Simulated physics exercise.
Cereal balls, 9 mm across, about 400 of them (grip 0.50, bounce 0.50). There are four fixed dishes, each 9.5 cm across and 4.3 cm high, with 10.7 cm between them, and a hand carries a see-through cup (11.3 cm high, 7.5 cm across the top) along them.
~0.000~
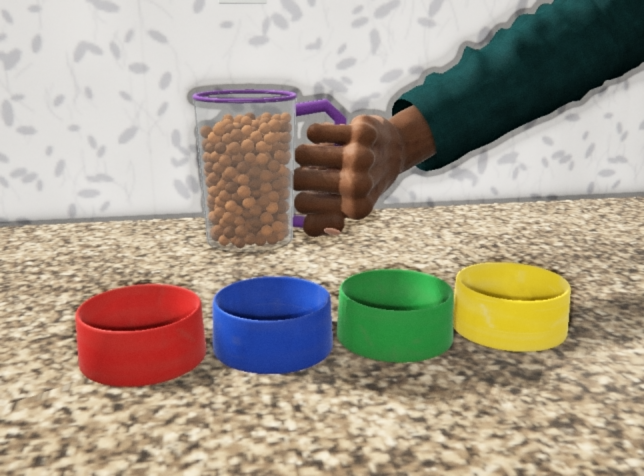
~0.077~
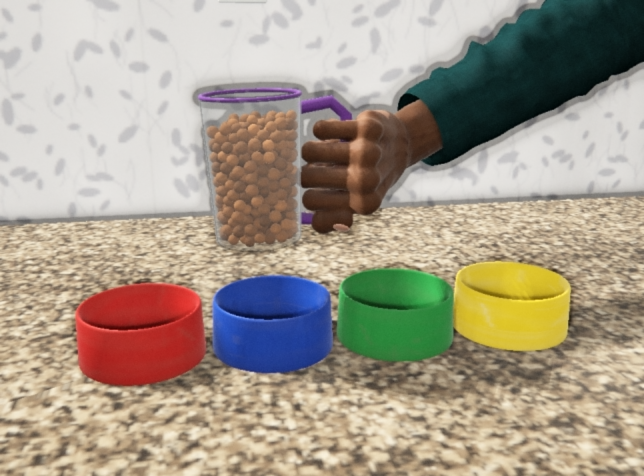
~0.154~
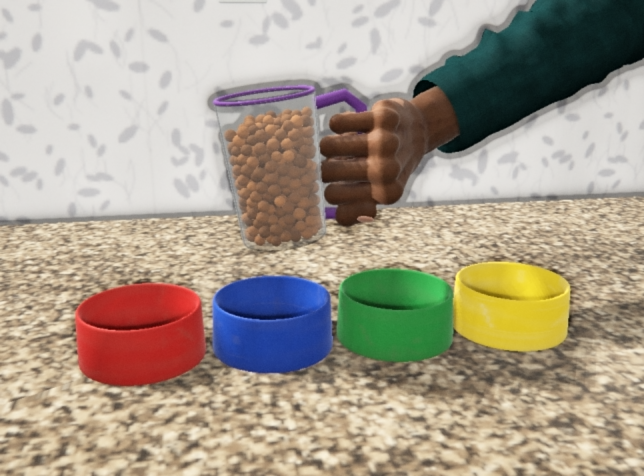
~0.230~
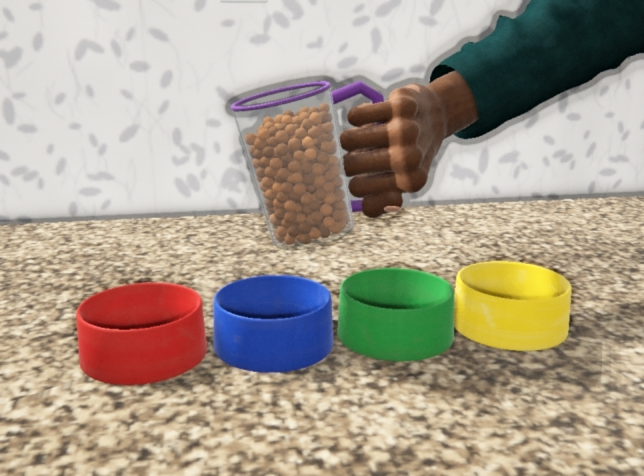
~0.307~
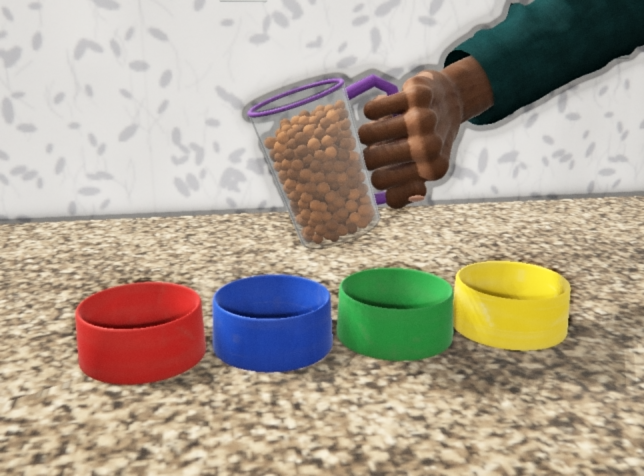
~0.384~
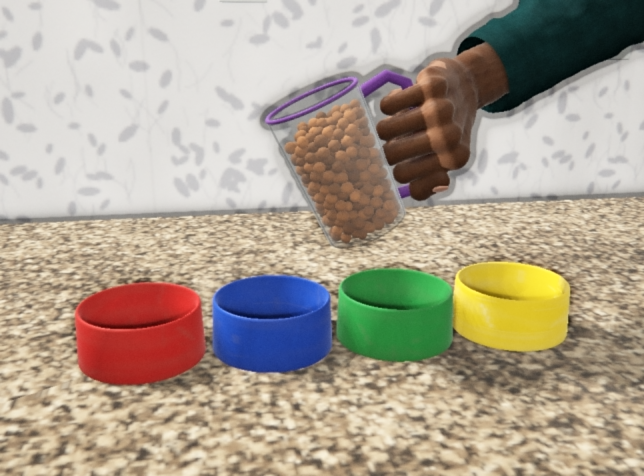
Hand moving a clear cup of round brown pieces rightward and tilting it left behind red, blue, green and yellow dishes.
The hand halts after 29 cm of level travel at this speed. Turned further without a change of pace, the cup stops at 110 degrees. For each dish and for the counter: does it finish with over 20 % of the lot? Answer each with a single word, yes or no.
Red no, blue no, green no, yellow yes, counter no.
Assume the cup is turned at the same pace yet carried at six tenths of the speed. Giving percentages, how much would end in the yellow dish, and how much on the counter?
Shares: Yellow 40, counter 10.
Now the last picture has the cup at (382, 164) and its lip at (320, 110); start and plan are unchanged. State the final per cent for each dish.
Per cent kept: Red 0; blue 0; green 0; yellow 90.
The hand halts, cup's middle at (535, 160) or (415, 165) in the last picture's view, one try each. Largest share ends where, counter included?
Green; blue.
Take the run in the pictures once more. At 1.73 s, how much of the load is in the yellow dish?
Roughly 30 in a hundred.
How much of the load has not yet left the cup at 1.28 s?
Roughly 95 %.
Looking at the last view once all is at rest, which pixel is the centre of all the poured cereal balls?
Roughly (503, 297).
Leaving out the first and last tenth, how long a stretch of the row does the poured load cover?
I'd put it near 7 cm.
Then, at 0.92 s, tilt 65 degrees; cup holds 100 %.
Then, at 1.28 s, tilt 92 degrees; cup holds 95 %.
After 1.73 s, tilt 110 degrees; cup holds 65 %, yellow 30 %.
In the end, at 3.6 s, red 0 %, blue 0 %, green 0 %, yellow 90 %, counter 10 %.
